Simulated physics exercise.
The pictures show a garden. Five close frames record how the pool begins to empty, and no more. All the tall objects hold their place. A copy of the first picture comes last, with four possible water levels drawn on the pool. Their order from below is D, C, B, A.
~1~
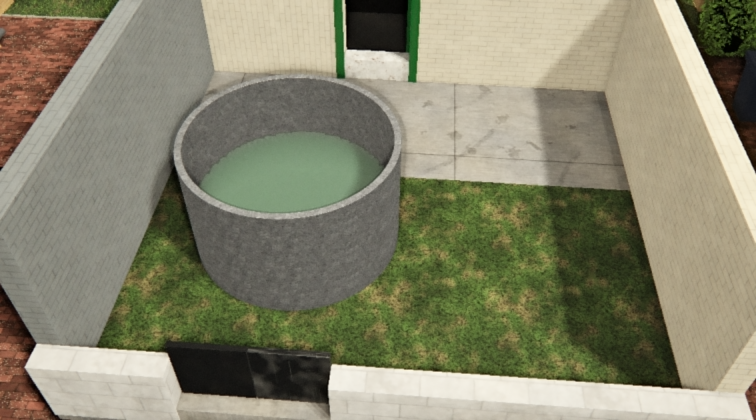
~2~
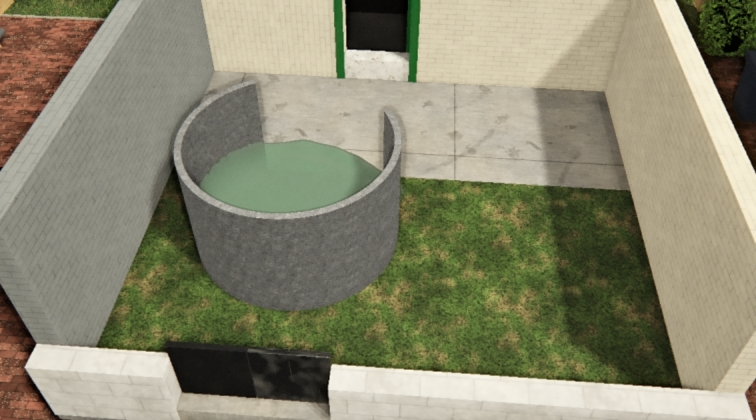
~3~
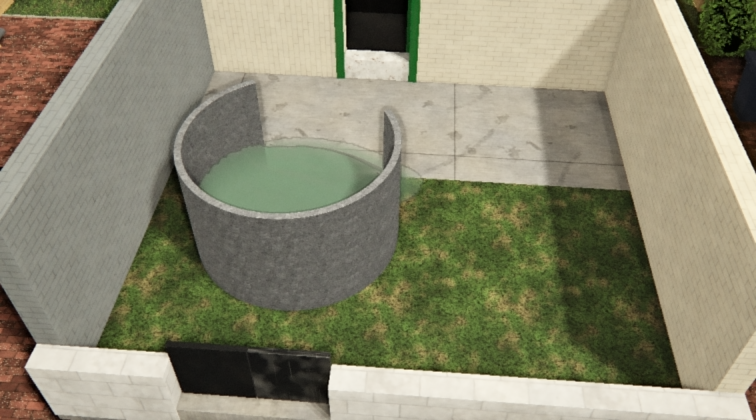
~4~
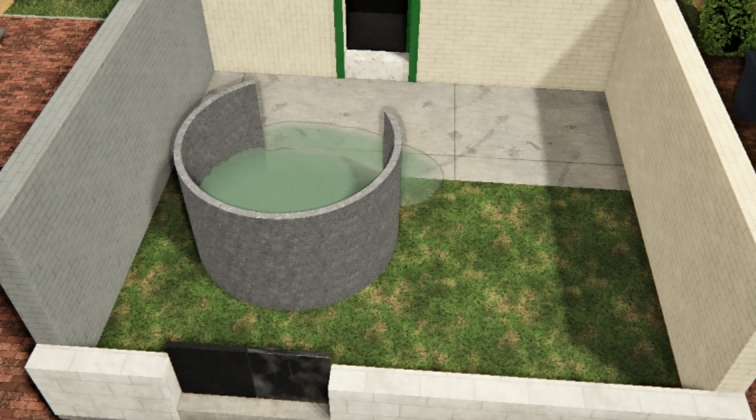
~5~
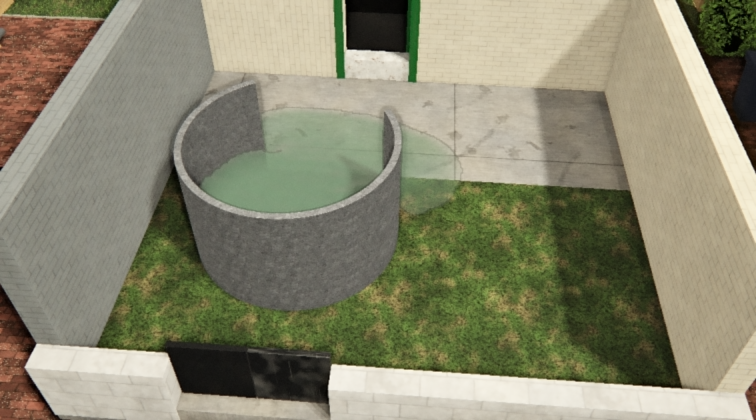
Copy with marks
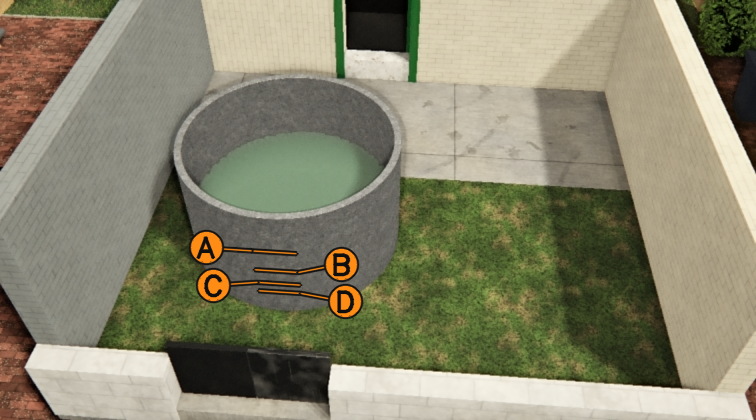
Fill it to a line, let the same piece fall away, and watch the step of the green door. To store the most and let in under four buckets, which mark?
The limit is B.
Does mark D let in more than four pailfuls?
No.
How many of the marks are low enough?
Three.
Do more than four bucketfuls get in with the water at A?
Yes.
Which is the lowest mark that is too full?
That is mark A.
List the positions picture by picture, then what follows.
Water in the pool at rest, its middle at (295, 192); foot of the green doorway at (377, 79); shut gate at (250, 356).
Water covers 2 % of the ground, its front hidden from here.
Water covers 5 % of the ground, its front hidden from here.
Water covers 9 % of the ground and shows as far out as (418, 194).
Water covers 14 % of the ground and shows as far out as (454, 167).
On the marked copy, A at (273, 252); B at (276, 271); C at (278, 283); D at (279, 292); from the bottom up D, C, B, A.
With A, about 9 bucketfuls get in.
With B, a splash gets over, under a bucket.
With C, nothing gets over.
With D, nothing gets over.
